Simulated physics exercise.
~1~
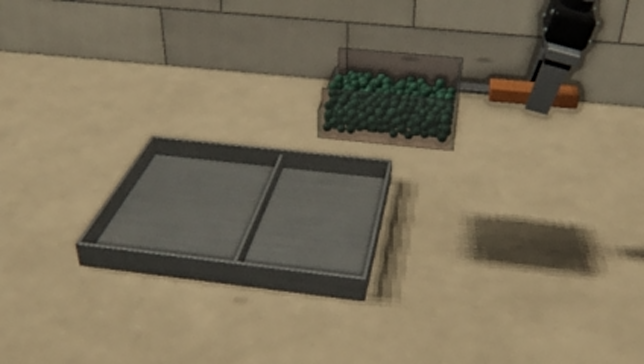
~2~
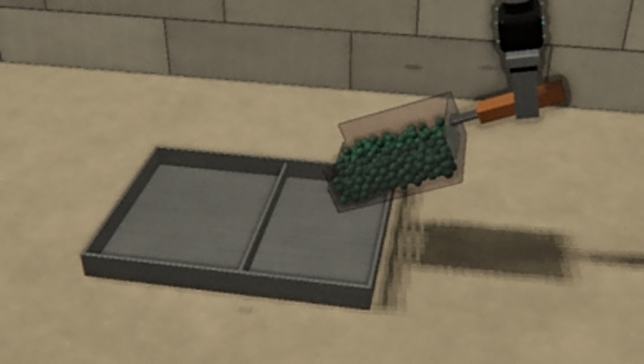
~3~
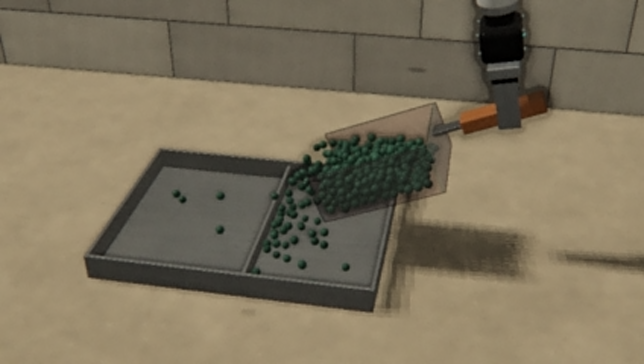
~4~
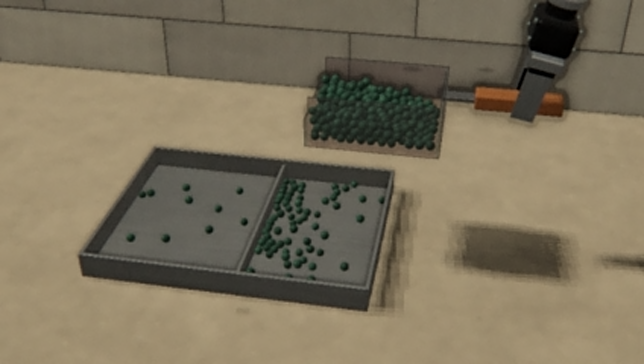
Dark green beads spilling from a clear box tilted by a robot gripper into a divided gray tray, before the still-loaded box levels and lifts away.
